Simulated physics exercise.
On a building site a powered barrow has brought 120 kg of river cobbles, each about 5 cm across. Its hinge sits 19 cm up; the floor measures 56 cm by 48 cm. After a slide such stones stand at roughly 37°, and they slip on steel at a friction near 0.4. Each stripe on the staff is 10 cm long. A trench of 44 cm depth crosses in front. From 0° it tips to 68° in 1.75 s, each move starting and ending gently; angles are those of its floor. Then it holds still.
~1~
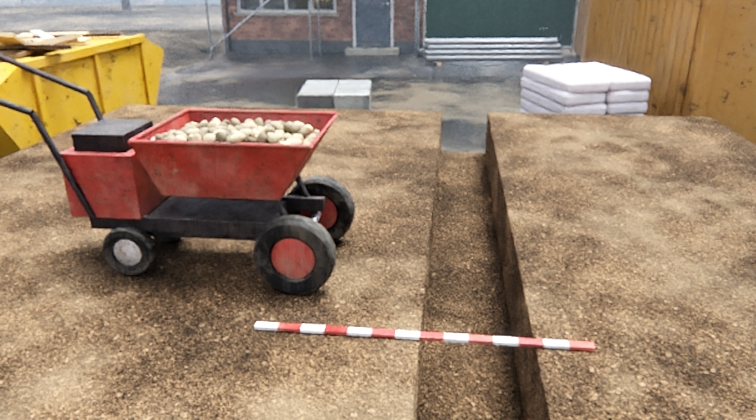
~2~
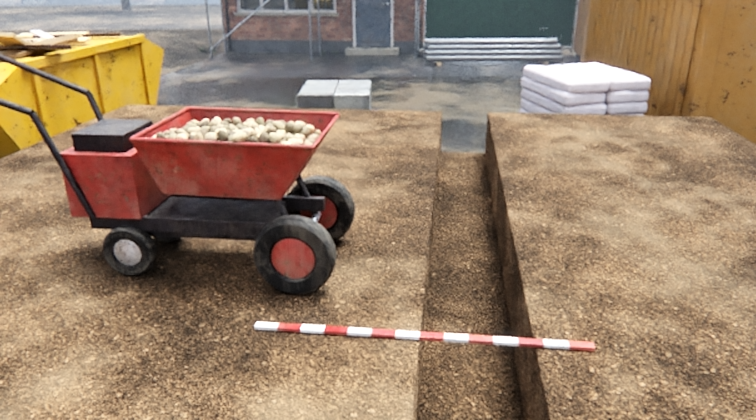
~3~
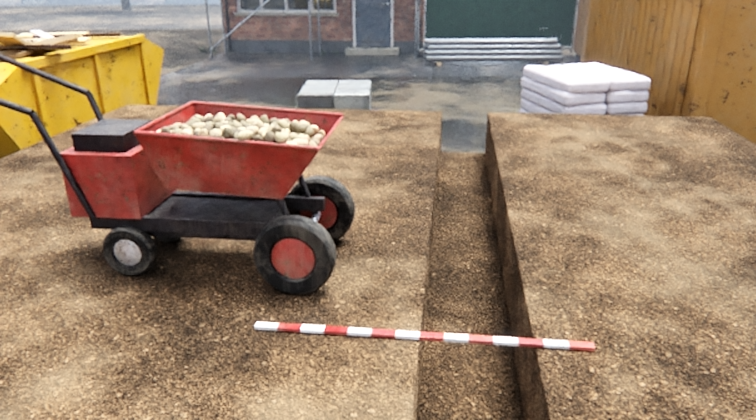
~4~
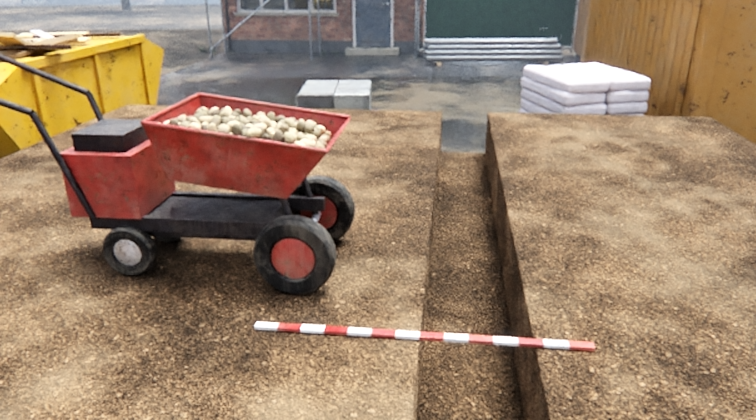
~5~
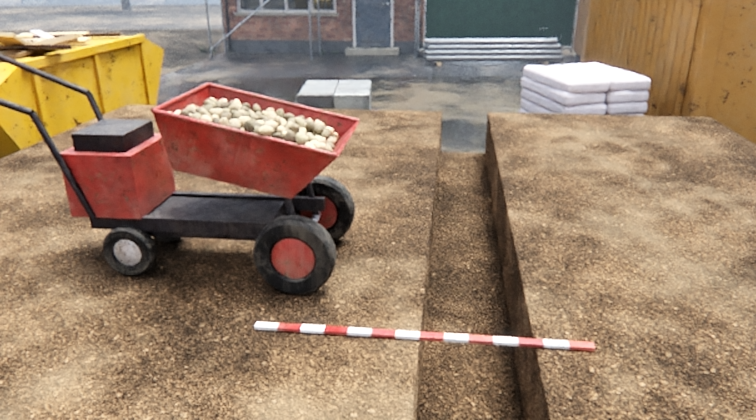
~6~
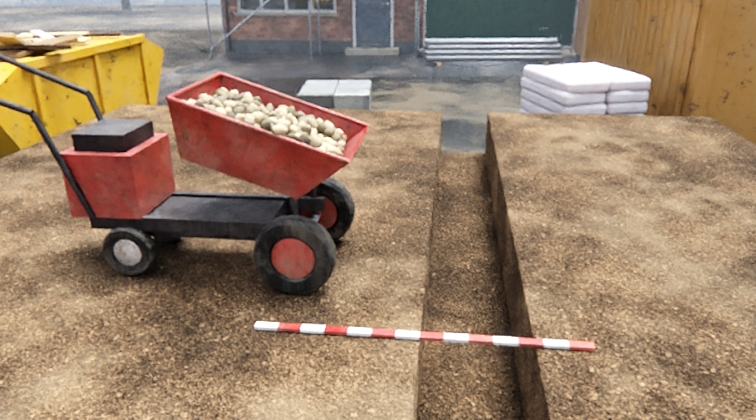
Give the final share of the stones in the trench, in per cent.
About 95 per cent.
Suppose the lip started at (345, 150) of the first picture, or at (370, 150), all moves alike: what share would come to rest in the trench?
First some 95, then 85 per cent.
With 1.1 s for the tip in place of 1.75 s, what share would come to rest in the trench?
It would be near 95 per cent.
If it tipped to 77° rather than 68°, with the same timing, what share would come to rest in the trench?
Then about 100 per cent.
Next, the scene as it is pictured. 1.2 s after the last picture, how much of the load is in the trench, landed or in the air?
Some 40 per cent.
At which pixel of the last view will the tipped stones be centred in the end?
Near (466, 336).
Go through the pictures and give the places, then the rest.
In the first frame, lip at (310, 147), floor tilted 0°, highest stones at (265, 129).
In the second frame, lip at (312, 148), floor tilted 1°, highest stones at (254, 128).
In the third frame, lip at (318, 149), floor tilted 3°, highest stones at (237, 124).
In the fourth frame, lip at (326, 152), floor tilted 7°, highest stones at (218, 117).
In the fifth frame, the tray is at 13°, its lip at (337, 156); the top of the load is at (214, 107).
In the sixth frame, the tray is at 18°, its lip at (348, 162); the top of the load is at (223, 97).
Then, 0.7 s after the last picture the floor is at 57°, 99 % in the tray, 1 % short of the trench; the foremost stones are at (417, 212).
Then, 1.2 s after the last picture the floor is at 68°, 61 % in the tray, 1 % short of the trench, 38 % in the trench; the foremost stones are at (513, 347).
Then, 1.6 s after the last picture the floor is at 68°, 37 % in the tray, 1 % short of the trench, 62 % in the trench; the foremost stones are at (510, 334).
Then, 3.6 s after the last picture the floor is at 68°, 4 % in the tray, 1 % short of the trench, 95 % in the trench; the foremost stones are at (510, 331).
